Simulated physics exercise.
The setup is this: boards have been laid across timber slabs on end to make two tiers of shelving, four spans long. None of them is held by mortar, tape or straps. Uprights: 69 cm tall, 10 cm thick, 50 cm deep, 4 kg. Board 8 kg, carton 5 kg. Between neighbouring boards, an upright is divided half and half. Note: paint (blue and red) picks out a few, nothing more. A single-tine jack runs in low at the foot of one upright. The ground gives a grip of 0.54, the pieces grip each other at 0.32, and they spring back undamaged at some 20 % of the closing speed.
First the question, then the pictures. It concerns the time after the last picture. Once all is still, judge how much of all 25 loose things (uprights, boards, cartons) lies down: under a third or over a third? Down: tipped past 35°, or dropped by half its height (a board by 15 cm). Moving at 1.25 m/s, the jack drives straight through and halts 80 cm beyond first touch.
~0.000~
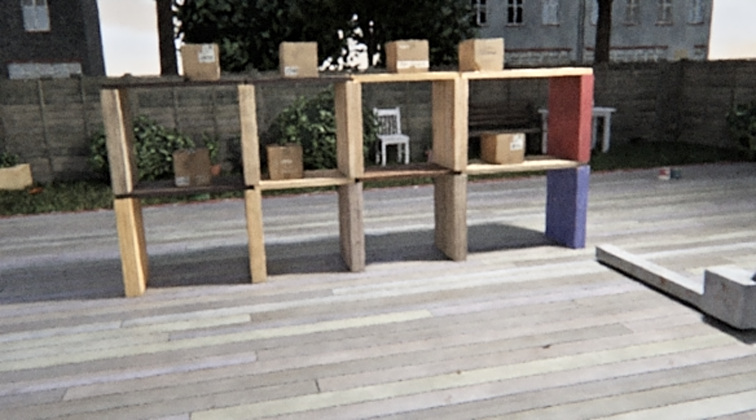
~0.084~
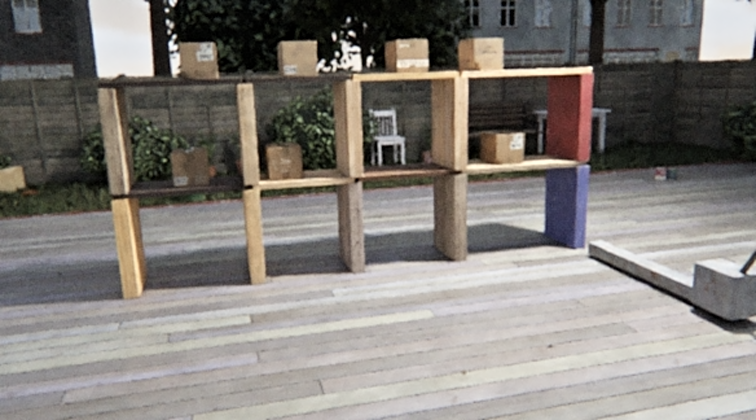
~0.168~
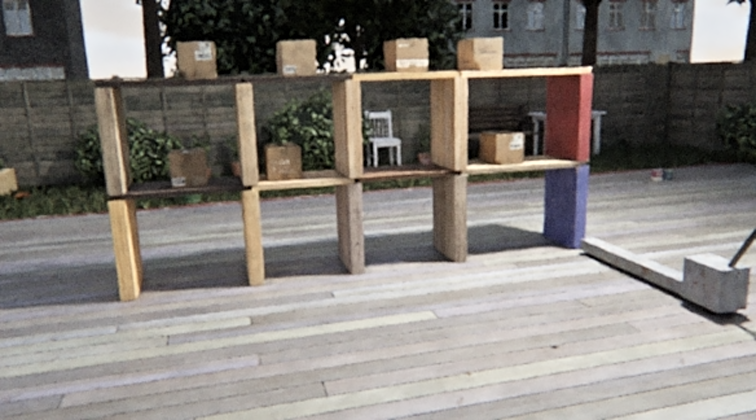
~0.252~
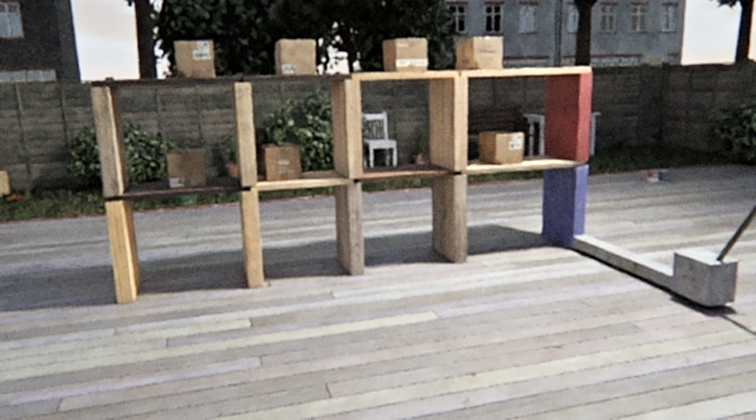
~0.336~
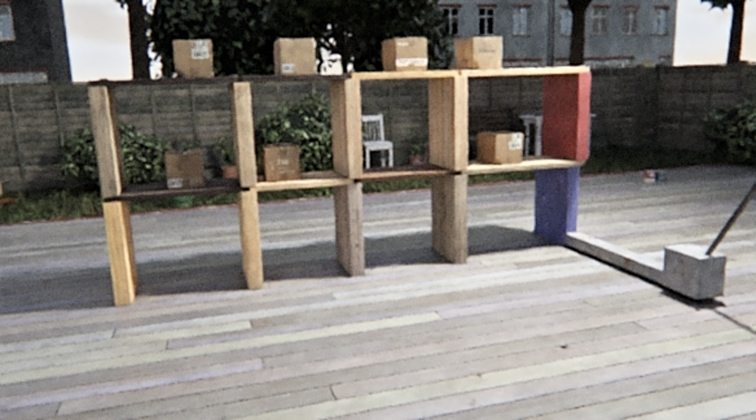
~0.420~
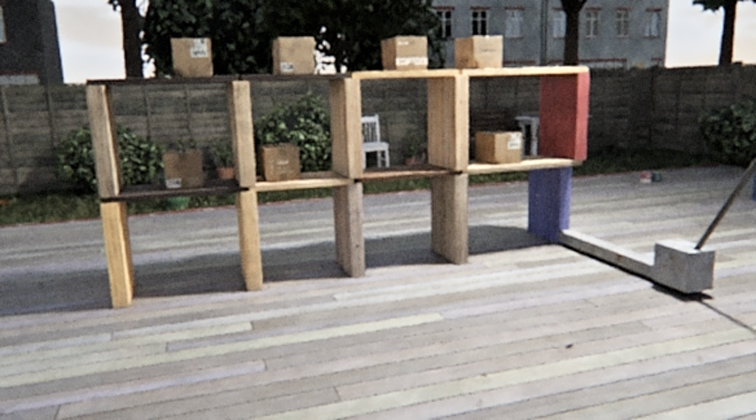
I would say under a third.
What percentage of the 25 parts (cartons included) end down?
Close to 0 per cent of them end up down.
By 0.60 s, none of the 25 pieces down, 6 disturbed; red upright moved 15 cm; blue upright moved 45 cm.
By 0.84 s, none of the 25 pieces down, 6 disturbed; blue upright moved 75 cm; red upright moved 37 cm.
When it is over (1.9 s), none of the 25 pieces down, 7 disturbed; red upright moved 53 cm; blue upright moved 82 cm. That is 0 per cent. In pixels of the last frame, middles, red upright near (529, 114), blue upright near (512, 189).
